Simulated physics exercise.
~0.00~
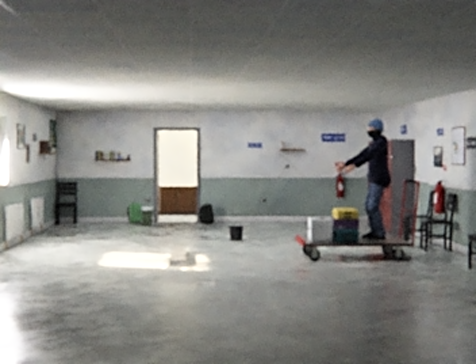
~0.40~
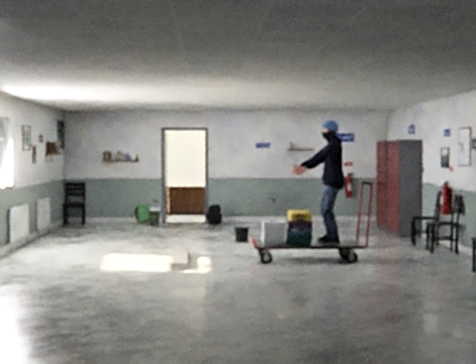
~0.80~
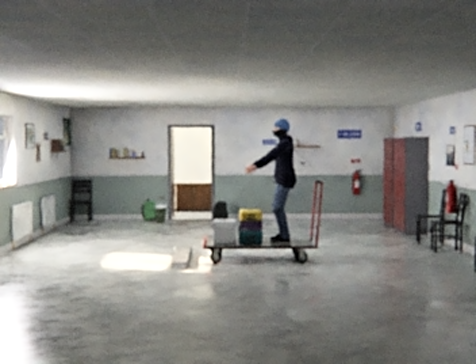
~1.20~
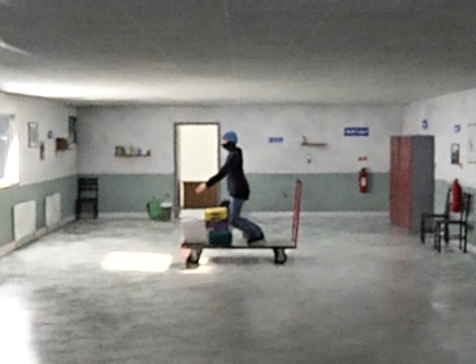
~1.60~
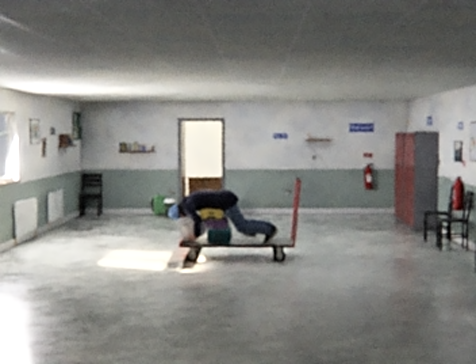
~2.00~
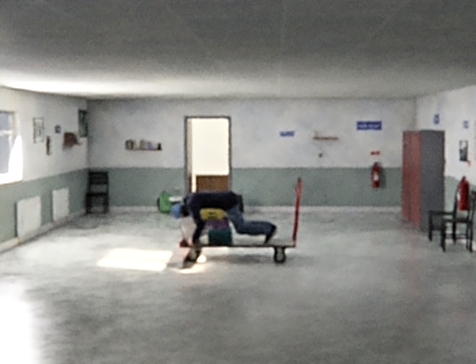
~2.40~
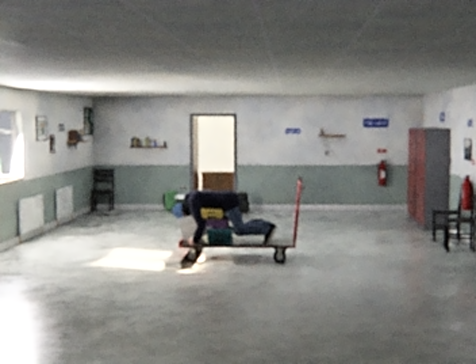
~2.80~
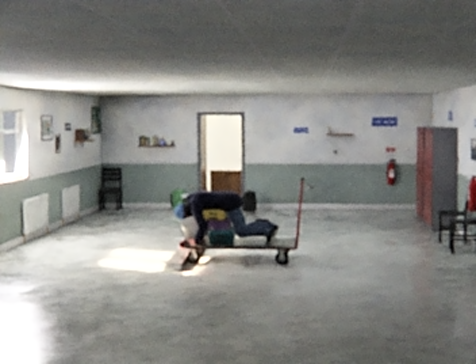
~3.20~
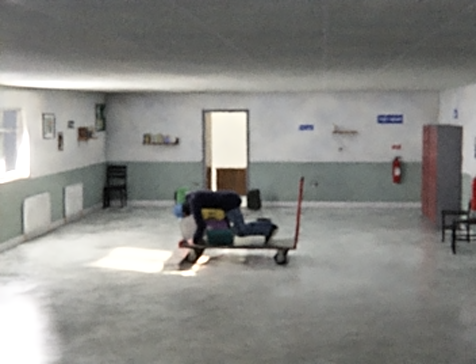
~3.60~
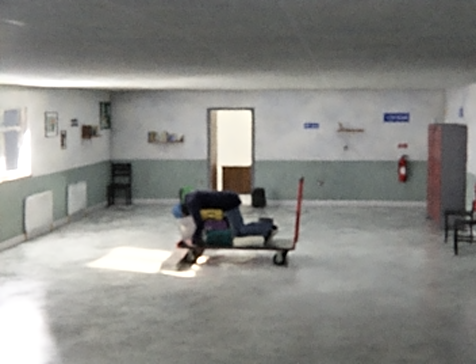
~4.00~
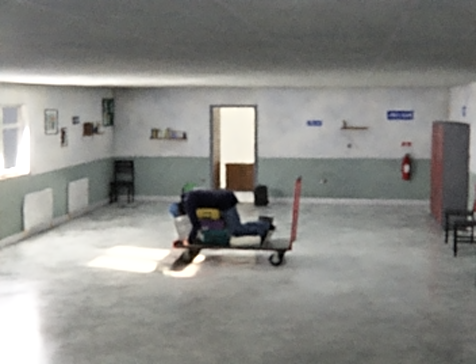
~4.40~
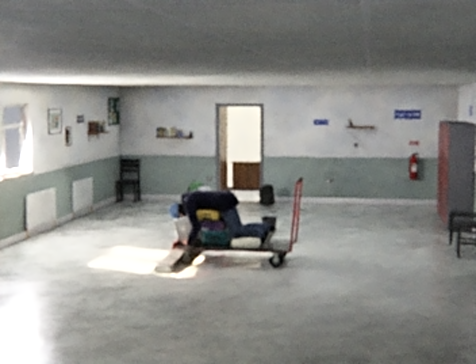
A person in a blue cap stood with arms outstretched on a platform trolley rolling left across a bare room until it stopped abruptly, then pitched forward over the yellow case and stayed slumped there, with the white box tilted at the front.
